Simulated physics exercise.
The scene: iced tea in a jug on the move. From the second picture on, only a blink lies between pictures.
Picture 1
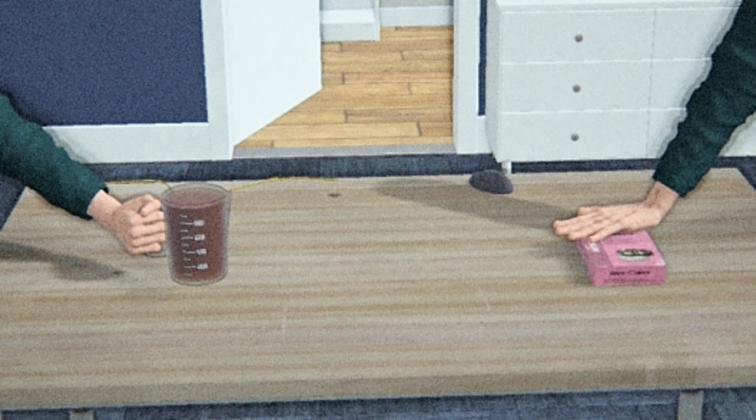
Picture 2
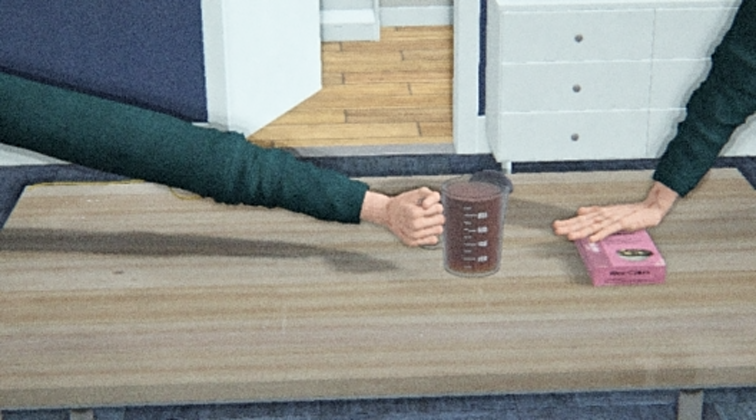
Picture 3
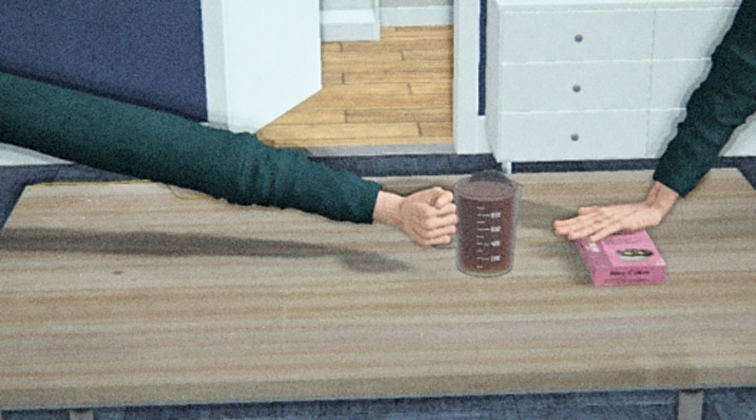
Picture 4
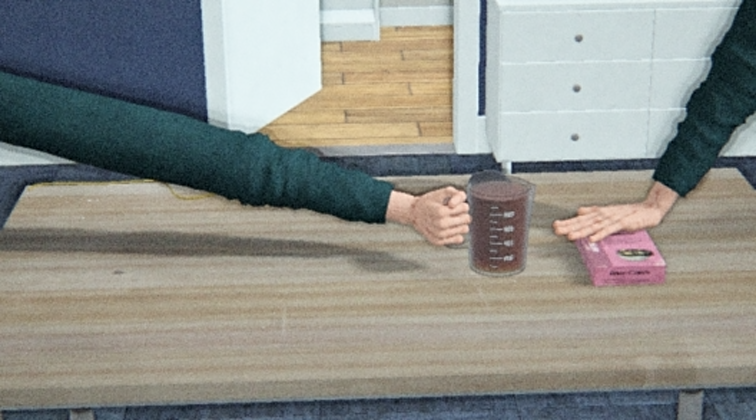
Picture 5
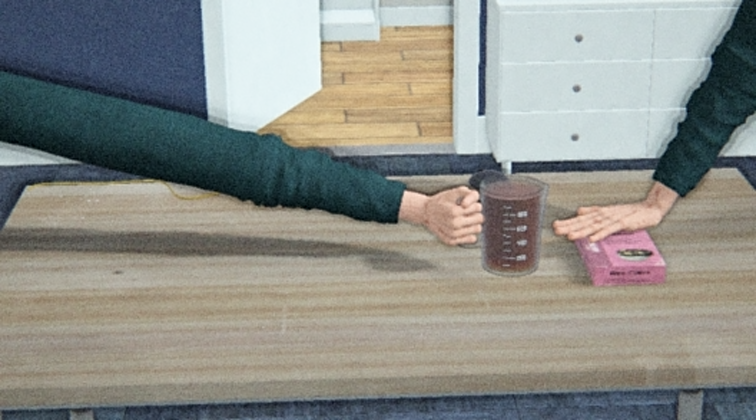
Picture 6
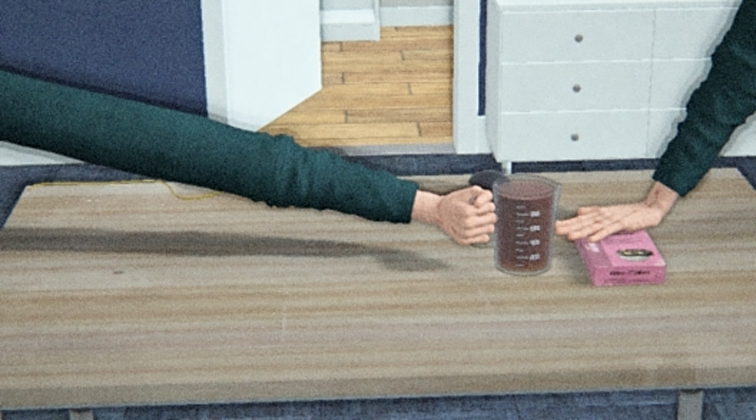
A hand gripped a nearly full jug of dark iced tea and moved it rightward across the wooden table, while another hand stayed flat on a pink packet at the right.
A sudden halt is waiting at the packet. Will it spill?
At the stop the jug loses some.
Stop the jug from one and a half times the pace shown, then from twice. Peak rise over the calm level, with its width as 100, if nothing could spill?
Roughly 35 per cent, then 45 per cent.
Soon after, the jug meets the packet.
Later, the iced tea surges up the wall; some has gone over its rim.
In the end, the jug stands at the packet; some has gone over its rim.
